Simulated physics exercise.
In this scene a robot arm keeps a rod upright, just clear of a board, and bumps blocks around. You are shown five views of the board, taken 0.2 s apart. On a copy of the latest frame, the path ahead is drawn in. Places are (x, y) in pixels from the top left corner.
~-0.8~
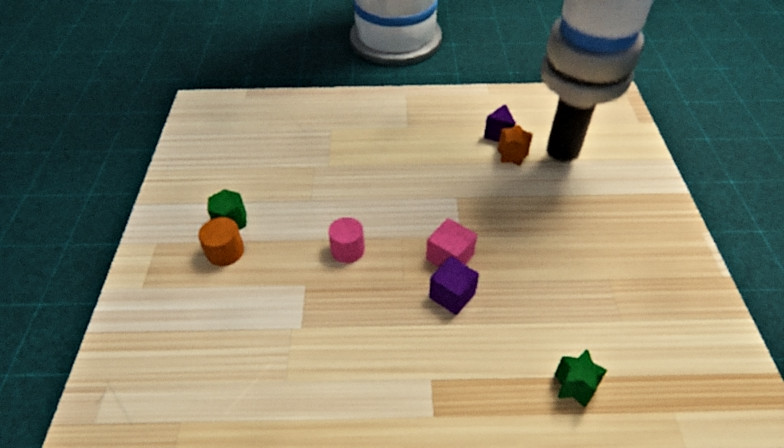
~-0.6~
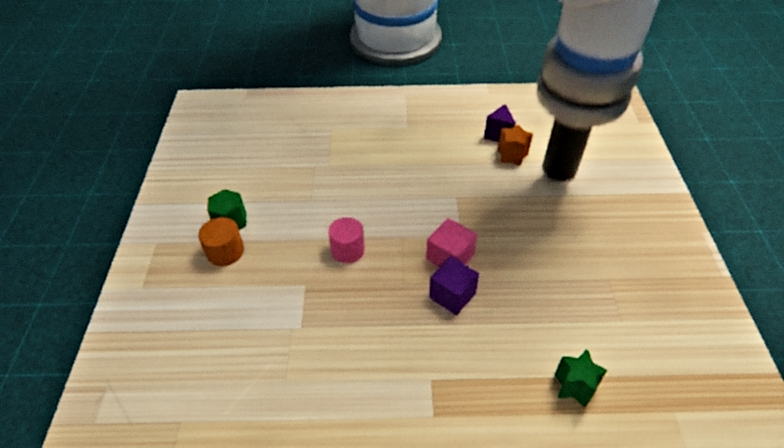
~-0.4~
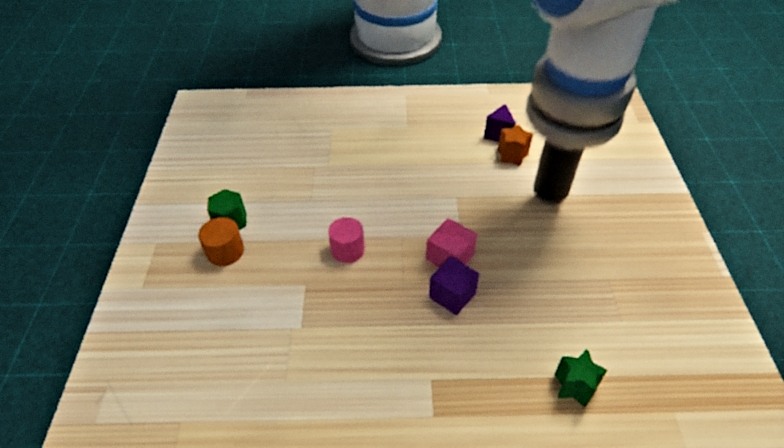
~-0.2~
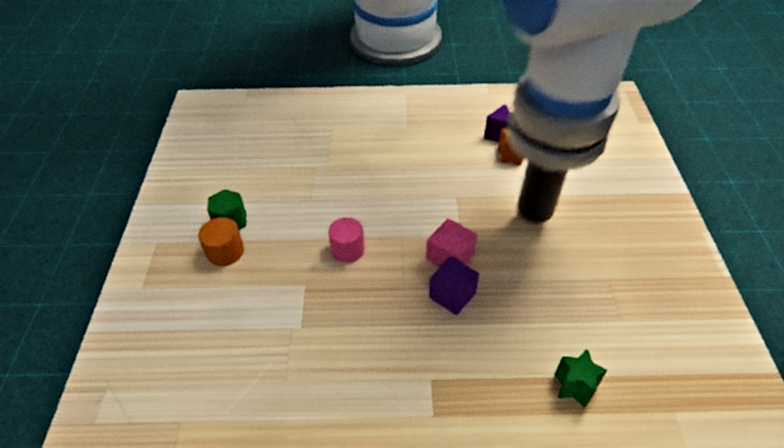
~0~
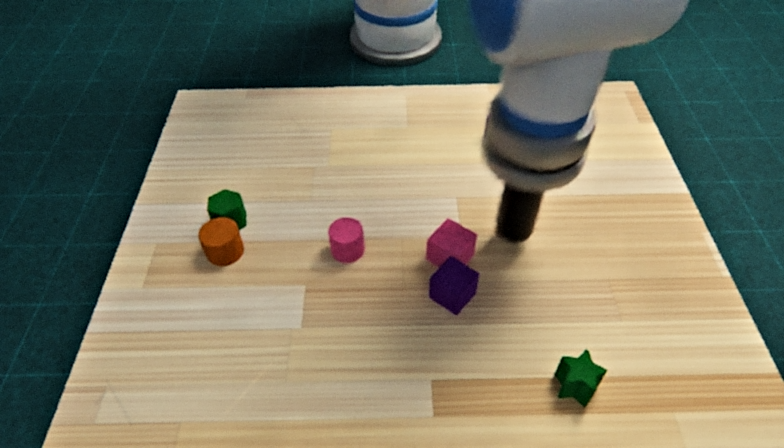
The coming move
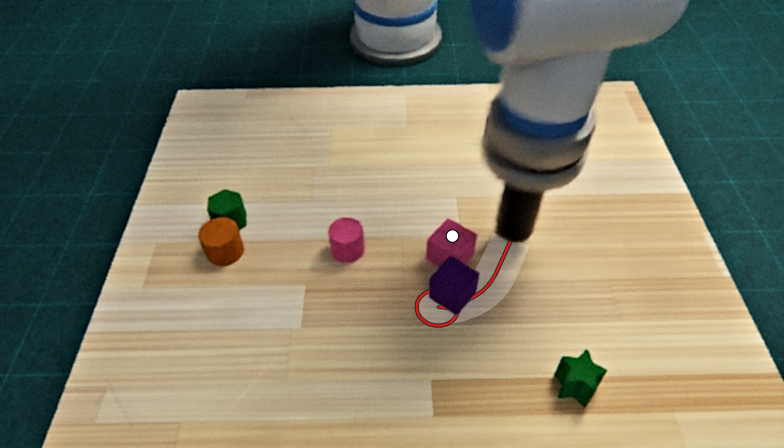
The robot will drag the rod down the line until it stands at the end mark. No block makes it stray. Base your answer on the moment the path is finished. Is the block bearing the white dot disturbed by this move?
That block stays.
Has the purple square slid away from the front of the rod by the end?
That would be a no.
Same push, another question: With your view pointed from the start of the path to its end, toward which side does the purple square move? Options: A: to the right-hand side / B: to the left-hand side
A
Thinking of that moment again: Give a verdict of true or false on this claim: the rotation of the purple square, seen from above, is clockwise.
It is true.
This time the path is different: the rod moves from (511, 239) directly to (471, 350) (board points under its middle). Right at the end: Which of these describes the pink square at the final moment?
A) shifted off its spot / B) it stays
I choose B.
Path on the board, from (511, 239) by way of (498, 268) and (476, 295) to (437, 307); the dot is on the pink square.
On the path given first. One third of the way, rod (501, 257); nothing pushed yet.
Two thirds of the way, rod (478, 285); purple square (439, 280), turned 30° clockwise.
At the end, rod (438, 297); pink square in place; purple square (400, 282), turned 65° clockwise.
